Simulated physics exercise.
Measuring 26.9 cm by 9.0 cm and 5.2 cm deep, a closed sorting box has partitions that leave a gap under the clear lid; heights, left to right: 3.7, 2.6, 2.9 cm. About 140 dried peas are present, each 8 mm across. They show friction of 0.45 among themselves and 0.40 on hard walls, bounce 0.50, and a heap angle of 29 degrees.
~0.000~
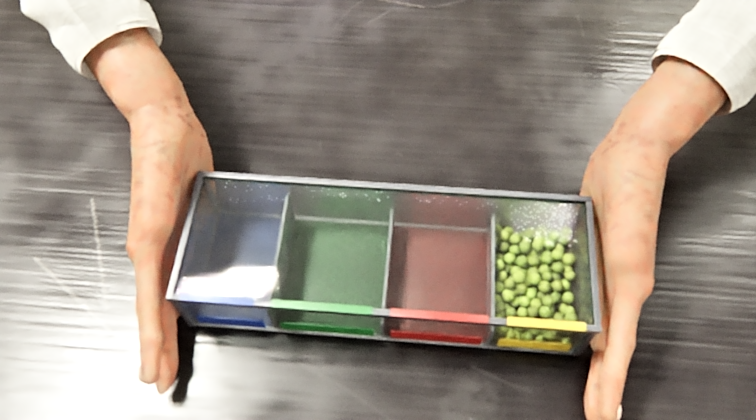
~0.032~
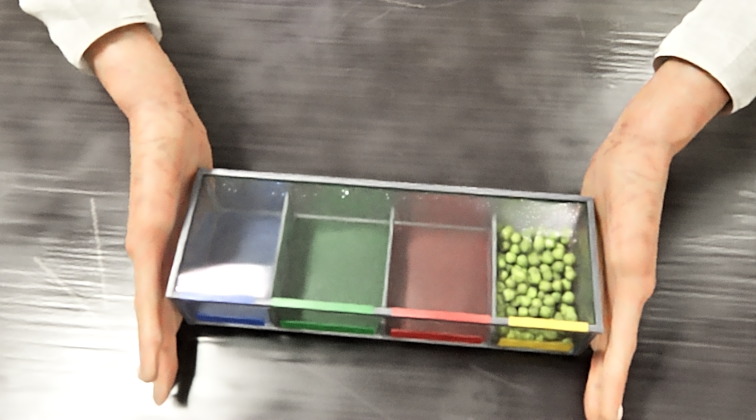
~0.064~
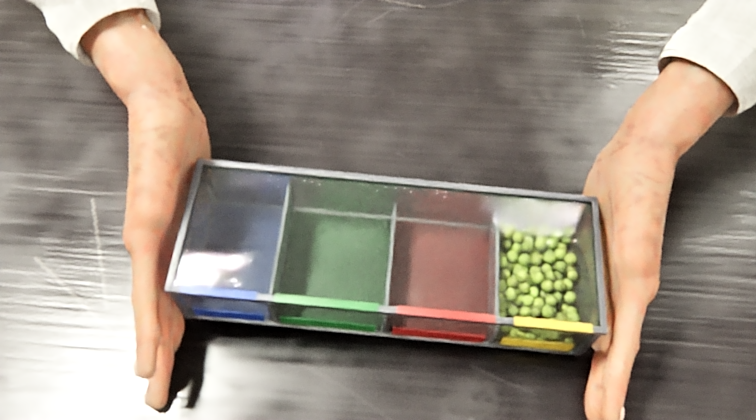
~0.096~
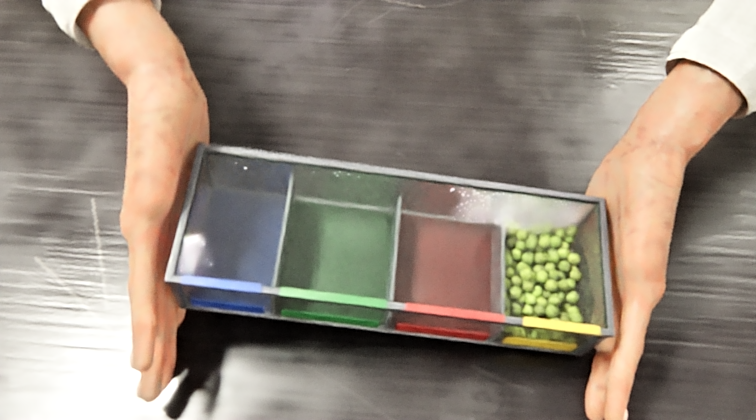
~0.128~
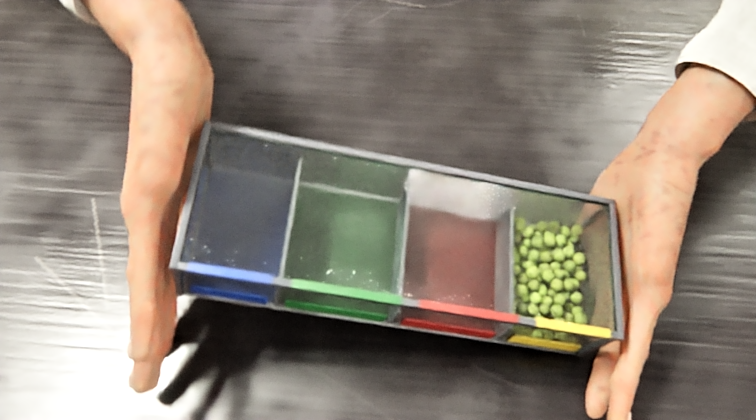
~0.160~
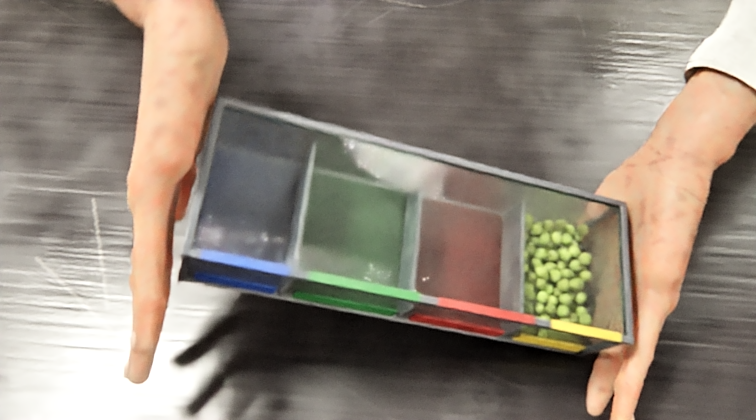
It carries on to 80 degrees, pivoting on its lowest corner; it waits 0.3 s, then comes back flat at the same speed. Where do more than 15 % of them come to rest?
At the end, red compartment: Fails. Blue compartment: Fails. Green compartment: Fails. Yellow compartment: Succeeds.
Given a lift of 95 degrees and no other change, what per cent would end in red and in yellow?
Red: 0, yellow: 100 (per cent).
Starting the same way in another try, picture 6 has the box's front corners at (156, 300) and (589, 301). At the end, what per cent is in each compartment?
Each compartment ends like this: Red 10 per cent, blue 25 per cent, green 35 per cent, yellow 30 per cent.
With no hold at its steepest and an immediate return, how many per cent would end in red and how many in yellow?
Red 0; yellow 100.
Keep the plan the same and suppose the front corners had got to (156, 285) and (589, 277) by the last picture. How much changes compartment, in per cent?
Then roughly 75 per cent.
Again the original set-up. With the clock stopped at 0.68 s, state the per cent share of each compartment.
Red 0; blue 0; green 0; yellow 100.
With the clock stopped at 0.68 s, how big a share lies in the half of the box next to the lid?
About 30 %.
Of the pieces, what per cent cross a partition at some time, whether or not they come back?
Around 0 percent.
After 0.68 s, tilt 80 degrees; yellow 100 %.
Then, at 1.03 s, tilt 46 degrees; yellow 100 %.
Then, at 1.47 s, tilt 0 degrees; yellow 100 %.
By 2.1 s all is still; red 0 %, blue 0 %, green 0 %, yellow 100 %.
